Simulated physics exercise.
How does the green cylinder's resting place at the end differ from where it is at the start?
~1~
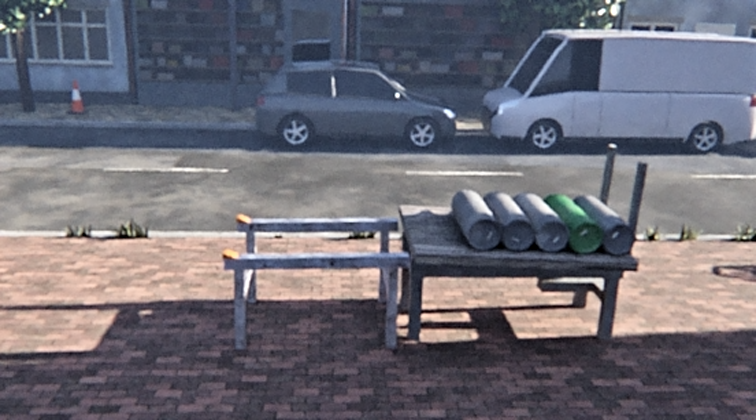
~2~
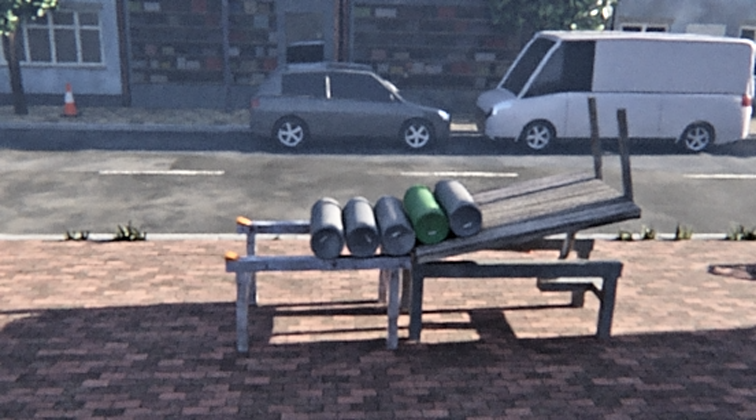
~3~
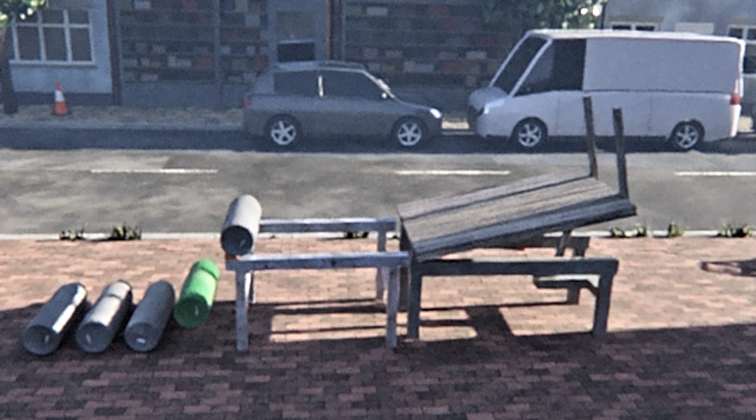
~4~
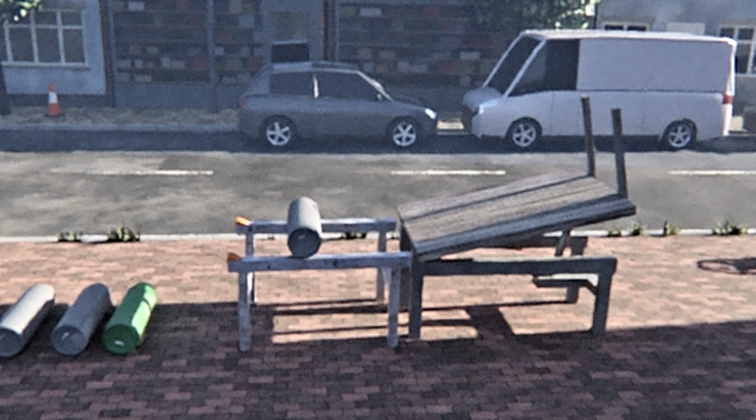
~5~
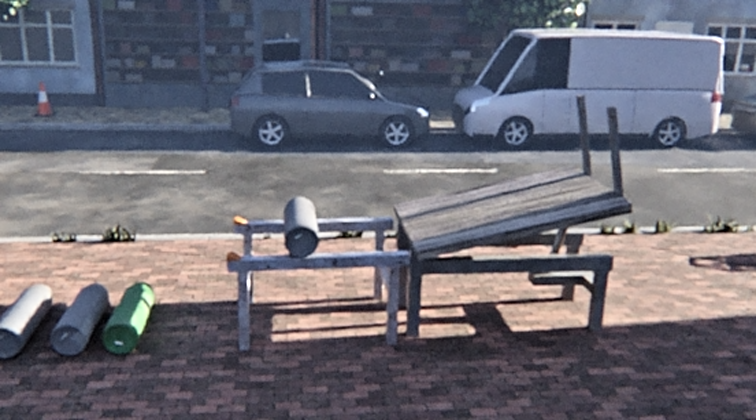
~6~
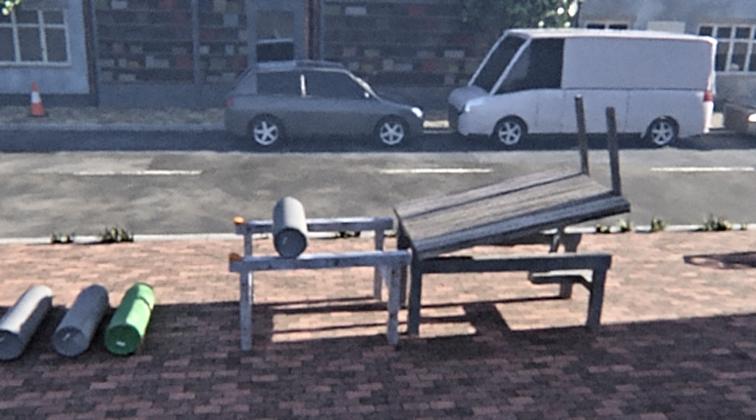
At the start the green cylinder lies on the deck at the right among the grey ones. By the end it rests on the brick ground to the left of the rack.
